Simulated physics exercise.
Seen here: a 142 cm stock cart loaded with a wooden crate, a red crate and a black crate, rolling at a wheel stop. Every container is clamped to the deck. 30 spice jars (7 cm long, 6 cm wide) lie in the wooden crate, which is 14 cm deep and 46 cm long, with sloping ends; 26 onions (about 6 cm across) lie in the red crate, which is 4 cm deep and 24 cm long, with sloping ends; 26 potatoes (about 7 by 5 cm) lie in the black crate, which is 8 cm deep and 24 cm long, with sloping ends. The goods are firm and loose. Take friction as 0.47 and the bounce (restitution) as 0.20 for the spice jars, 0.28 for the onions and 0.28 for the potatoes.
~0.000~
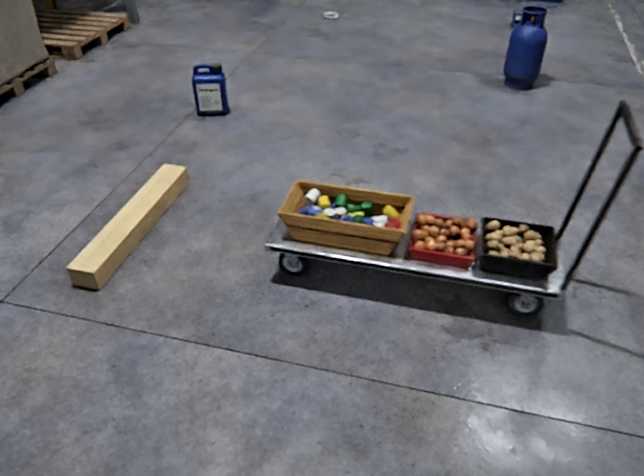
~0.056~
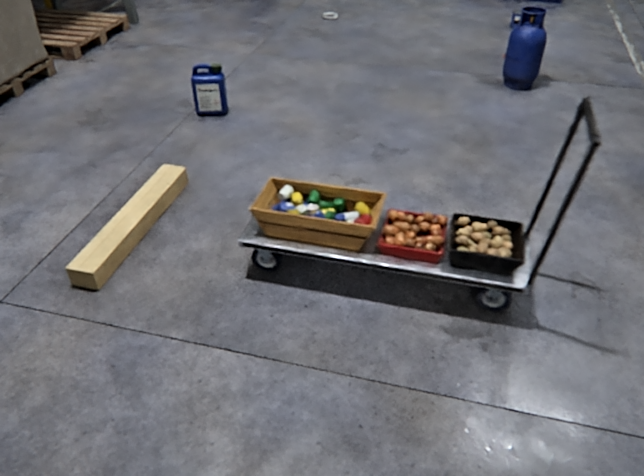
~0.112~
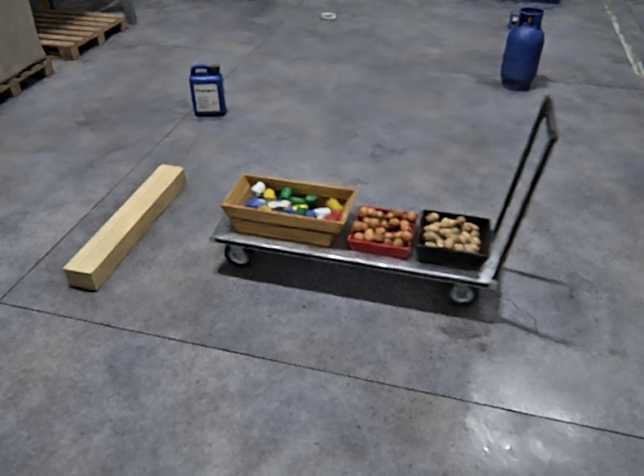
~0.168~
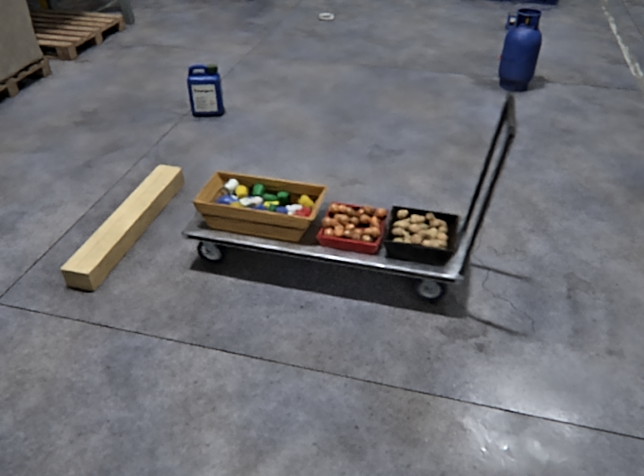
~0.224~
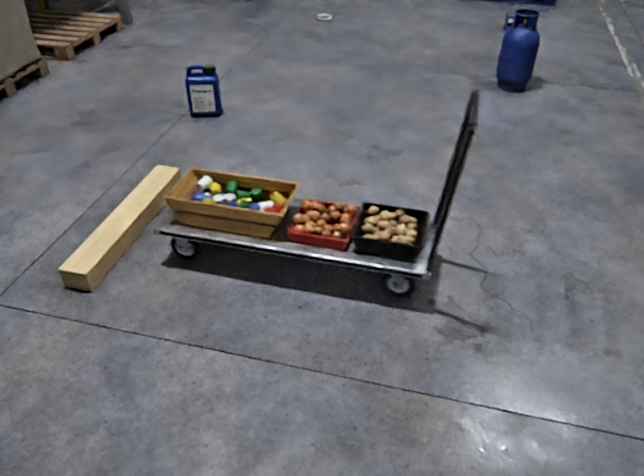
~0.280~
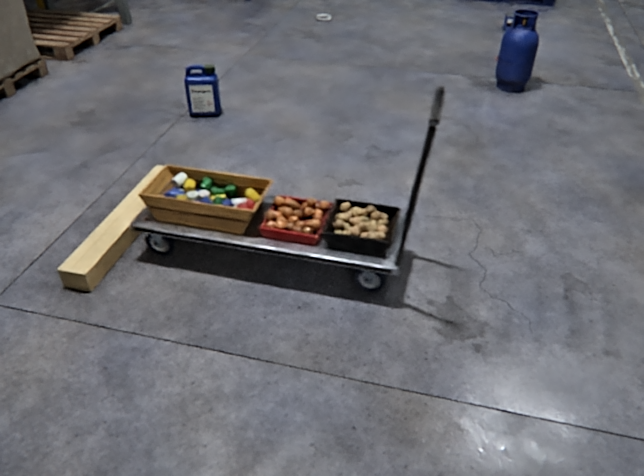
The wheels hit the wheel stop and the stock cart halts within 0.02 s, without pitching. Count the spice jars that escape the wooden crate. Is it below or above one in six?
It sheds less than a sixth of them.
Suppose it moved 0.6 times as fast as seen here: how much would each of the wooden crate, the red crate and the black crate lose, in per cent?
Then wooden crate 0, red crate 10, black crate 0 per cent.
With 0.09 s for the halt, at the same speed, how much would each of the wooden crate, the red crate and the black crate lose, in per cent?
Then wooden crate 0, red crate 30, black crate 10 per cent.
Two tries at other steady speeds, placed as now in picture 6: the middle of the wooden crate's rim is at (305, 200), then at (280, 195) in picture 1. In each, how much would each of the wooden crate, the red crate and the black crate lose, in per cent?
Wooden crate 0 then 0, red crate 20 then 10, black crate 0 then 0 per cent.
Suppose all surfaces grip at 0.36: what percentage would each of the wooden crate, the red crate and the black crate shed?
Then wooden crate 0, red crate 20, black crate 30 per cent.
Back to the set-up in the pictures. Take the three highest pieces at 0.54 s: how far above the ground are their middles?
Roughly 44 cm.
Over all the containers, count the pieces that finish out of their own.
Some 16 pieces.
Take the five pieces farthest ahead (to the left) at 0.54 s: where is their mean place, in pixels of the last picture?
At about (137, 171).
After 0.32 s, impact.
After 0.42 s, the wooden crate has all 30, the red crate is down by 1 of 26 and the black crate has all 26.
After 0.54 s, the wooden crate has all 30, the red crate is down by 8 of 26 and the black crate is down by 4 of 26.
After 0.77 s, the wooden crate is down by 2 of 30, the red crate is down by 8 of 26 and the black crate is down by 5 of 26.
Outcome (at 1.28 s), the wooden crate is down by 2 of 30, the red crate is down by 9 of 26 and the black crate is down by 5 of 26. Asked share, 2 of 30, 7 per cent.
